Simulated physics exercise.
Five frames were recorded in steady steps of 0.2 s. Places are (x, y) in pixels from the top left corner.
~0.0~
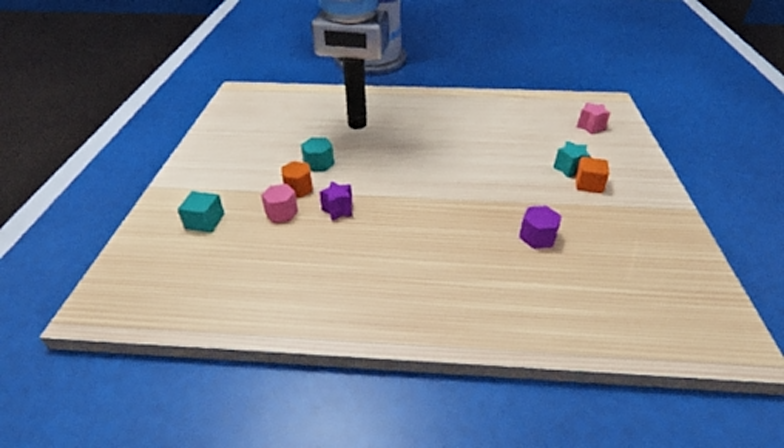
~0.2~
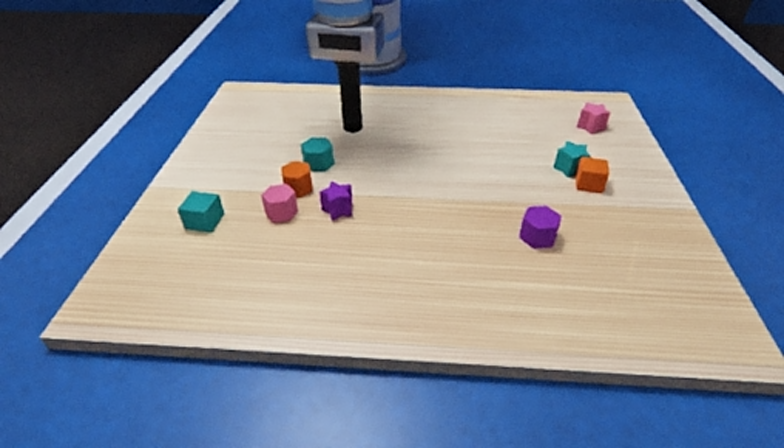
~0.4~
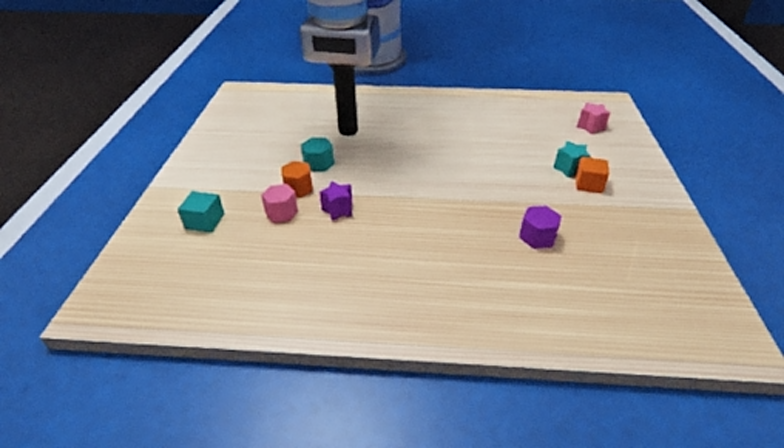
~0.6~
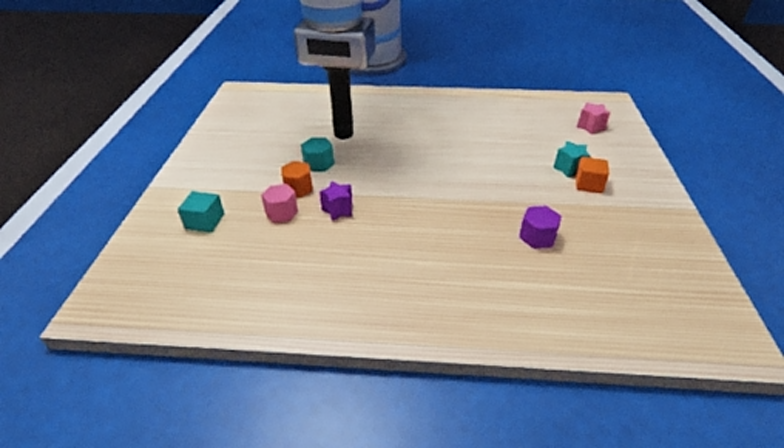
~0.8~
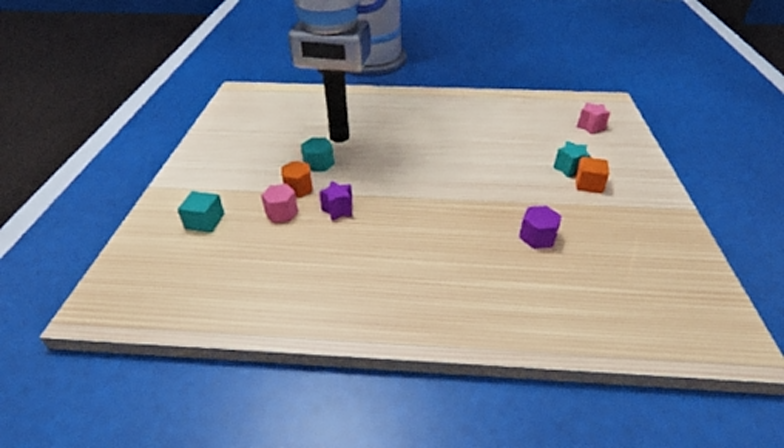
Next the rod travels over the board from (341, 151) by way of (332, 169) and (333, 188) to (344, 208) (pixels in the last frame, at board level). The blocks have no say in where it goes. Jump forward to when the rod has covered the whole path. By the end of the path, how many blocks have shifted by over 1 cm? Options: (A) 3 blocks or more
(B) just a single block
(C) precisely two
(C)
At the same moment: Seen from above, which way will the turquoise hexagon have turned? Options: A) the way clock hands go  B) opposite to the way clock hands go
A.
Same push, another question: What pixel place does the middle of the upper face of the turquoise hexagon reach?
Most likely (304, 153).
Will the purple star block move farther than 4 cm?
No - that is not the case.
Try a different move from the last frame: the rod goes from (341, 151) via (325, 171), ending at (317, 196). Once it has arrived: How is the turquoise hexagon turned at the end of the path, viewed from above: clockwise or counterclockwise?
From the top: Clockwise.
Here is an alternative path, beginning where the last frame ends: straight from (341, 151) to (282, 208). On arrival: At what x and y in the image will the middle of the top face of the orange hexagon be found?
At (251, 195).
What follows on the original path. One third of the way, rod (331, 156); turquoise hexagon (304, 153), turned 25° clockwise.
Two thirds of the way, rod (331, 175); orange hexagon (293, 170); turquoise hexagon (304, 153), turned 30° clockwise.
At the end, rod (342, 195); pink hexagon not moved; orange hexagon (293, 170); turquoise hexagon (304, 153), turned 30° clockwise; purple star block (343, 207).
